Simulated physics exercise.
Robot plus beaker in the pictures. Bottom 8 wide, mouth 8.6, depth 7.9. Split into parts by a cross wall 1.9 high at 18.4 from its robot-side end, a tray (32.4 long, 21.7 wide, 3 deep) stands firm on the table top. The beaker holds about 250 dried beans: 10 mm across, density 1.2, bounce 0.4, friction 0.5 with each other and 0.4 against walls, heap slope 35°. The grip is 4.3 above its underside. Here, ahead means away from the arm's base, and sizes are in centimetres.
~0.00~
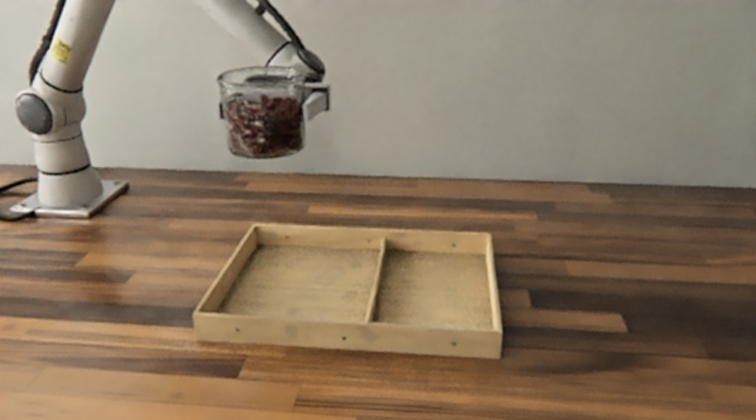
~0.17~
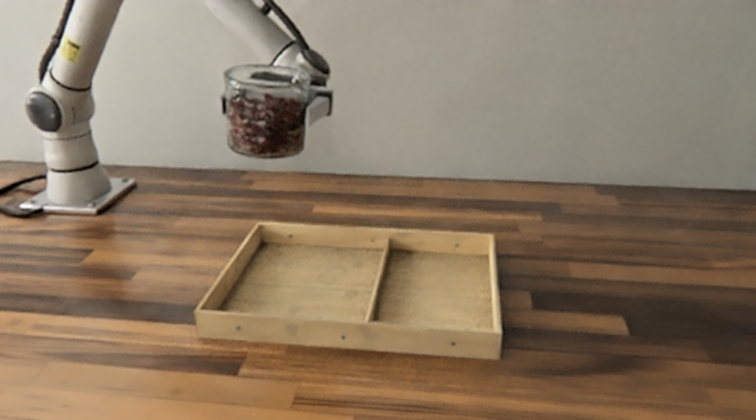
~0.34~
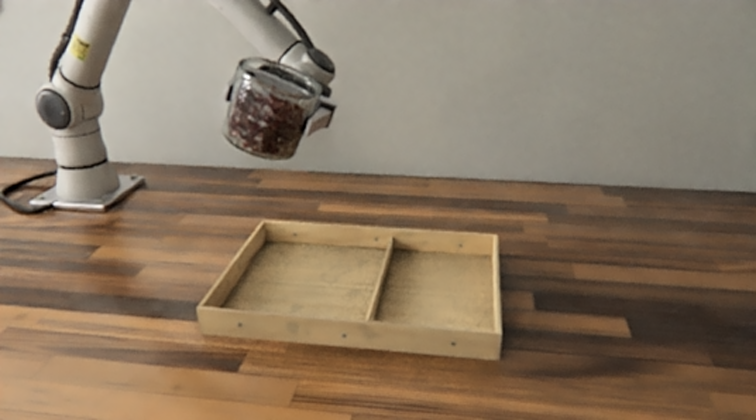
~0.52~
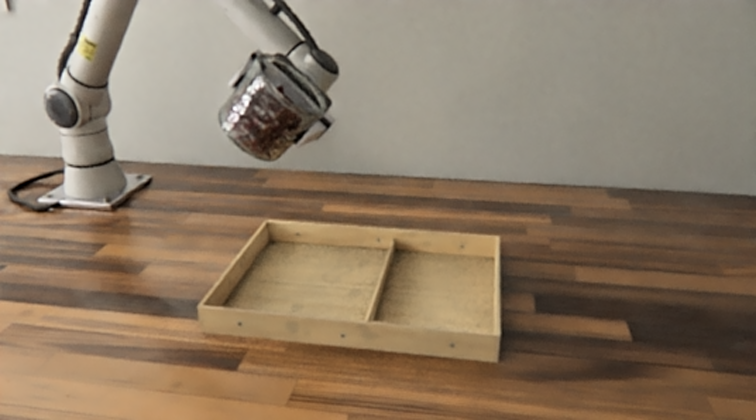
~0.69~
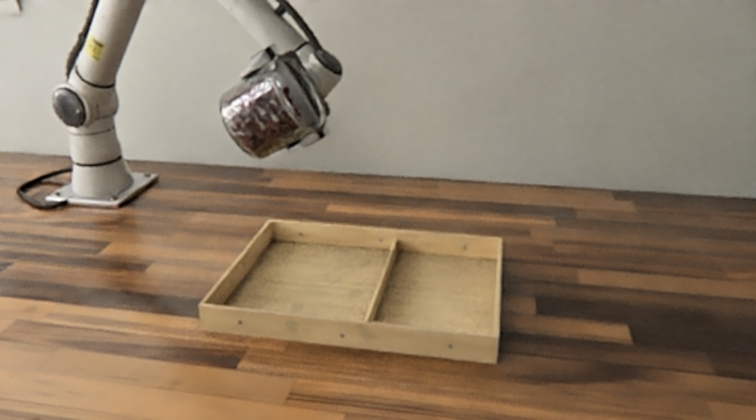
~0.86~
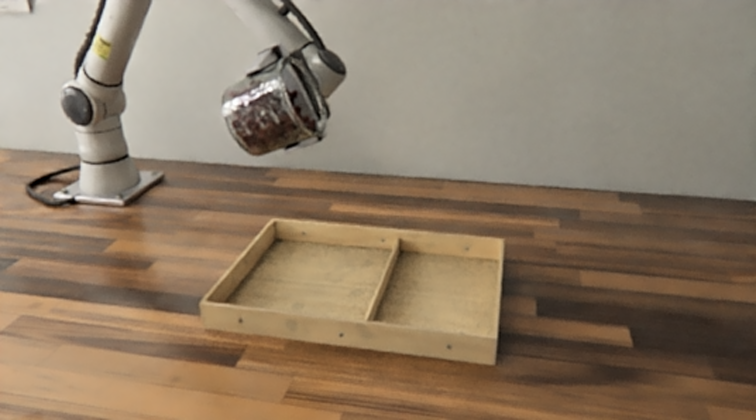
On a wooden table of mixed brown planks against a plain grey wall, seen from slightly above, a light-coloured robot arm stands at the left. It holds a clear beaker of dark reddish beans above and behind a shallow pale wooden tray split in two by a cross wall. The arm tilts the beaker steadily further over, the beans staying inside, while the view shifts slightly.
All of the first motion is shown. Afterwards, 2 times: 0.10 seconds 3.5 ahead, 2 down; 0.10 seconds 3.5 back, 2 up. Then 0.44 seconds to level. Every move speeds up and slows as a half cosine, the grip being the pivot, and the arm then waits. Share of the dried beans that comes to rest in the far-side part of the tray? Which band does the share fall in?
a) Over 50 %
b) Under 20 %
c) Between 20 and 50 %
Under 20 %.
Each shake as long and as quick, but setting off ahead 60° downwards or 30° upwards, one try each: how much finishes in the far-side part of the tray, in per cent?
First try some 0 %, second try some 35 %.
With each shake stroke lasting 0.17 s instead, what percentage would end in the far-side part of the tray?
Then about 0 per cent.
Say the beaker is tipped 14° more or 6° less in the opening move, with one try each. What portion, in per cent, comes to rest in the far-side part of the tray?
About 25 per cent for the first try and 5 per cent for the second.
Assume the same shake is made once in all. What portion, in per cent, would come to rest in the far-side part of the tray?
It would then be around 5 per cent.
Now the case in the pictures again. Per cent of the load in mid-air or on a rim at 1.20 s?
I'd reckon close to 4 per cent.
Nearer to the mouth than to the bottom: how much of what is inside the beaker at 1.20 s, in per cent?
Mouth half: Close to 45 per cent.
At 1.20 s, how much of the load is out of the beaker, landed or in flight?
Share gone: Around 10 %.
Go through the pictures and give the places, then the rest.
In the first picture, beaker middle at (265, 113), level; upper third of the load around (266, 109), from x 230 to 300, top at y 95; 250 in the beaker.
In the second picture, beaker middle at (267, 112), tilted 6° forward; upper third of the load around (266, 109), from x 235 to 300, top at y 95.
In the third picture, beaker middle at (270, 111), tilted 23° forward; upper third of the load around (259, 106), from x 230 to 300, top at y 90.
In the fourth picture, beaker middle at (270, 111), tilted 43° forward; upper third of the load around (257, 102), from x 230 to 300, top at y 85.
In the fifth picture, beaker middle at (272, 110), tilted 60° forward; upper third of the load around (257, 98), from x 230 to 300, top at y 80.
In the sixth picture, beaker middle at (273, 109), tilted 66° forward; upper third of the load around (259, 98), from x 230 to 310, top at y 85; 250 in the beaker.
By 1.20 s, tilted 66° forward, highest piece 23 above the table; 228 in the beaker, 7 in the robot-side part, 5 in the far-side part, 10 in flight or on a rim.
By 1.53 s, tilted 21° forward, highest piece 25 above the table; 208 in the beaker, 26 in the robot-side part, 16 in the far-side part.
By 1.90 s, level, highest piece 27 above the table; 208 in the beaker, 25 in the robot-side part, 17 in the far-side part.
By 2.95 s, level, highest piece 27 above the table; 208 in the beaker, 25 in the robot-side part, 17 in the far-side part.
Final count, 208 in the beaker, 25 in the robot-side part, 17 in the far-side part. That is 7 % in the far-side part of the tray.
